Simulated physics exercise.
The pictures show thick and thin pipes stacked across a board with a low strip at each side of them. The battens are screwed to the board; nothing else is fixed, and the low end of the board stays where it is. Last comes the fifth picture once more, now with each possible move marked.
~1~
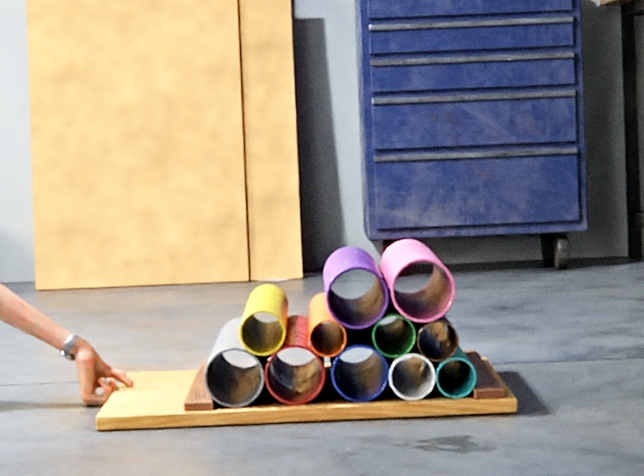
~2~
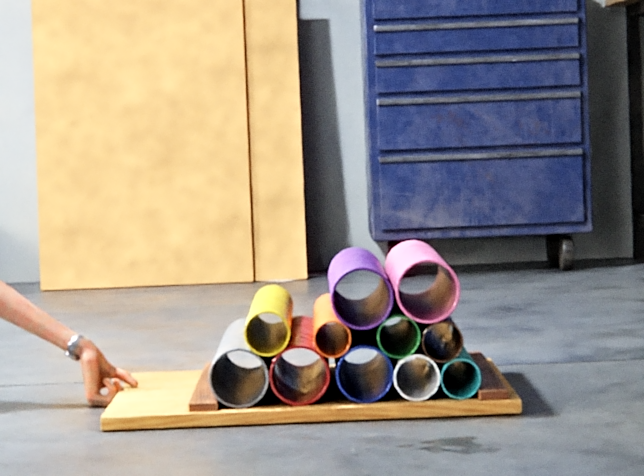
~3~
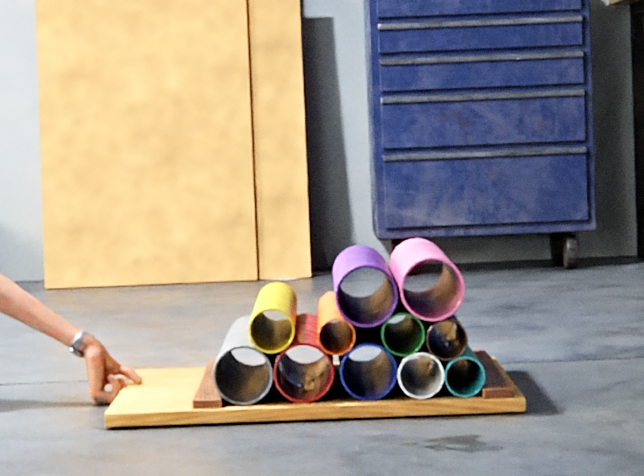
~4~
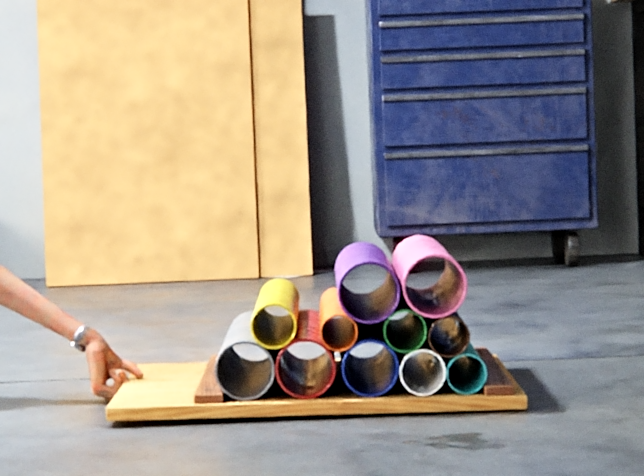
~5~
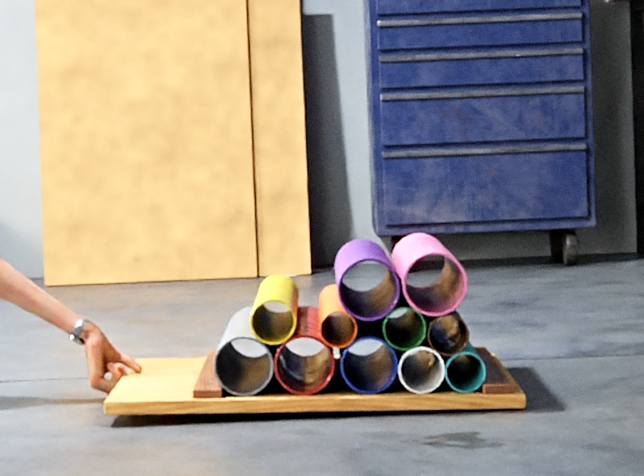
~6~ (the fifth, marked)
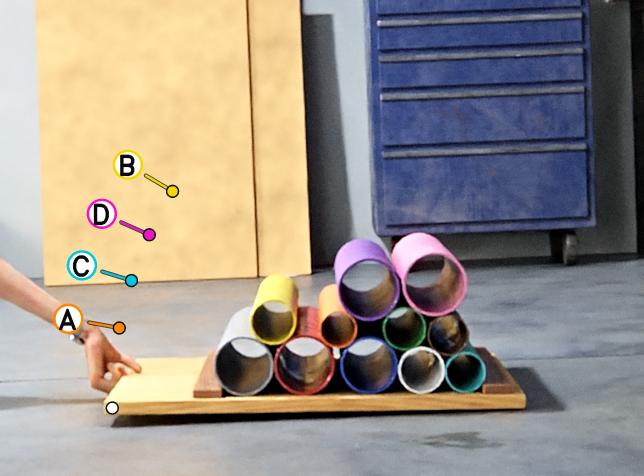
A hand at the left end of a wooden board raised that end very slightly, while the colorful thick and thin pipes stacked between two low wooden strips kept their places on it.
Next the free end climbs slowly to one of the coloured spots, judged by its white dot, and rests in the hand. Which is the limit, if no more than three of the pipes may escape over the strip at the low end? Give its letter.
A is the limit.
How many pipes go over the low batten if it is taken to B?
With B, eleven.
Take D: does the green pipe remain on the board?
The green pipe: No.
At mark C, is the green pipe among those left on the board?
The green pipe: No.
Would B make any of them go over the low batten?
Yes, at B.
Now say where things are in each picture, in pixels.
Brown pipe (438, 341); pink pipe (423, 290); purple pipe (358, 297), in the first picture.
Purple pipe (362, 298); yellow pipe (267, 333), in the second picture.
Board (315, 385); grey pipe (243, 375); white pipe (421, 375), in the third picture.
Board (317, 381); grey pipe (245, 370); red pipe (305, 369), in the fourth picture.
Board (315, 377); grey pipe (244, 366); red pipe (304, 365), in the fifth picture.
On the marked copy, A at (119, 328); B at (172, 191); C at (132, 281); D at (149, 235); the white dot at (113, 408).
Following A. Soon after the start, board at 11°.
Later, board at 13°.
In the end, board at 13°, none over the low batten.
As for the rest, B eleven over the low batten; C four over the low batten (green, brown, pink, purple); D eleven over the low batten.
